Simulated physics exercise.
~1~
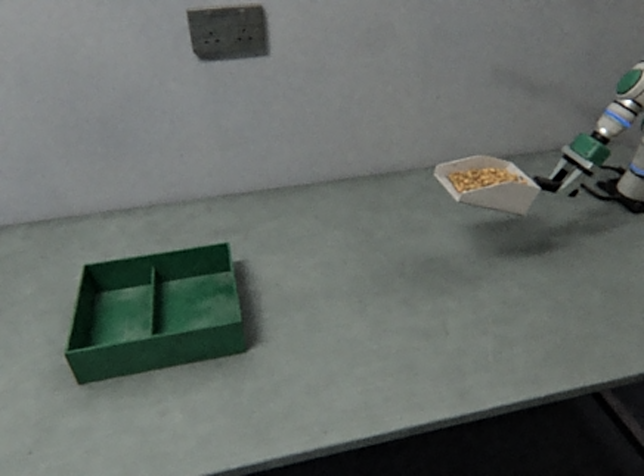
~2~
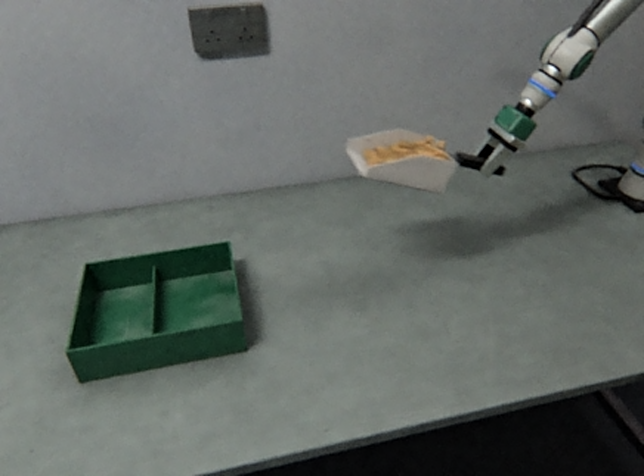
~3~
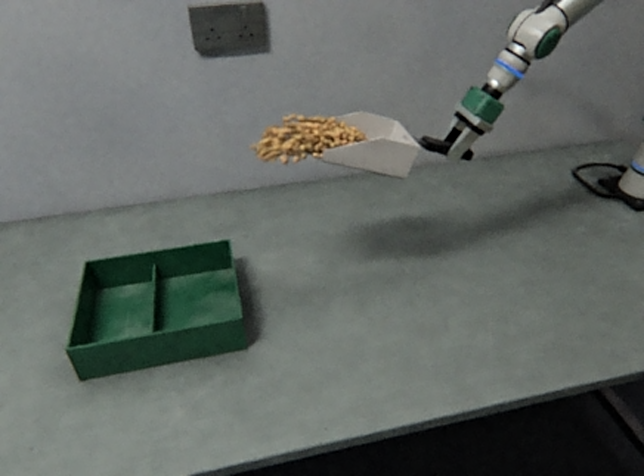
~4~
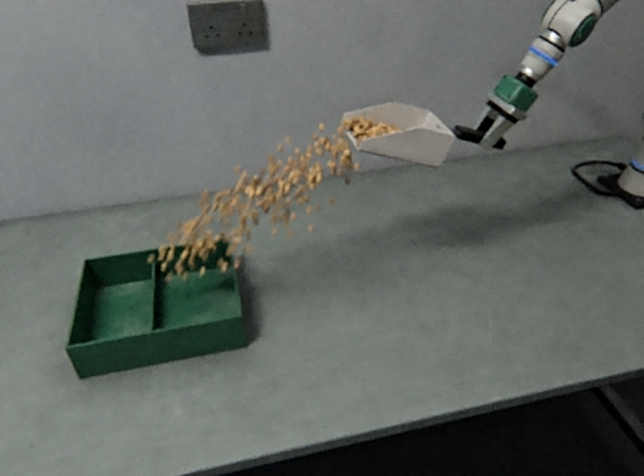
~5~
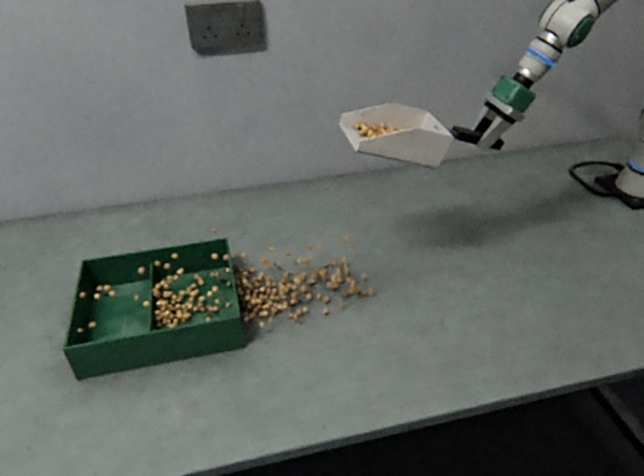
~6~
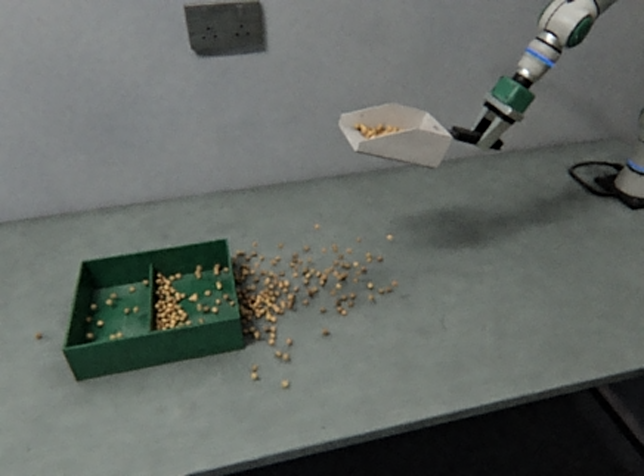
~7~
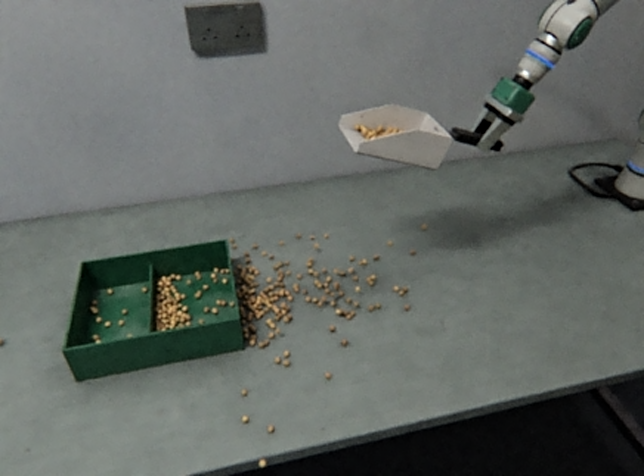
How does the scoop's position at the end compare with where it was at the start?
At the end the scoop is farther to the left and higher up than at the start, closer to the green bin.
At the start, a robot arm on the right holds a pale scoop heaped with chickpeas above a grey table, where a divided green bin sits to the left. The arm carries the scoop left and upward toward the bin. It then pulls the scoop back to the right, and most of the chickpeas fly off the open front in a long stream. Many drop into the bin, mainly its right part, while others land on the table beside it and scatter. At the end, the scoop hangs still with some chickpeas left inside, and a few strays have rolled toward the table's front edge.
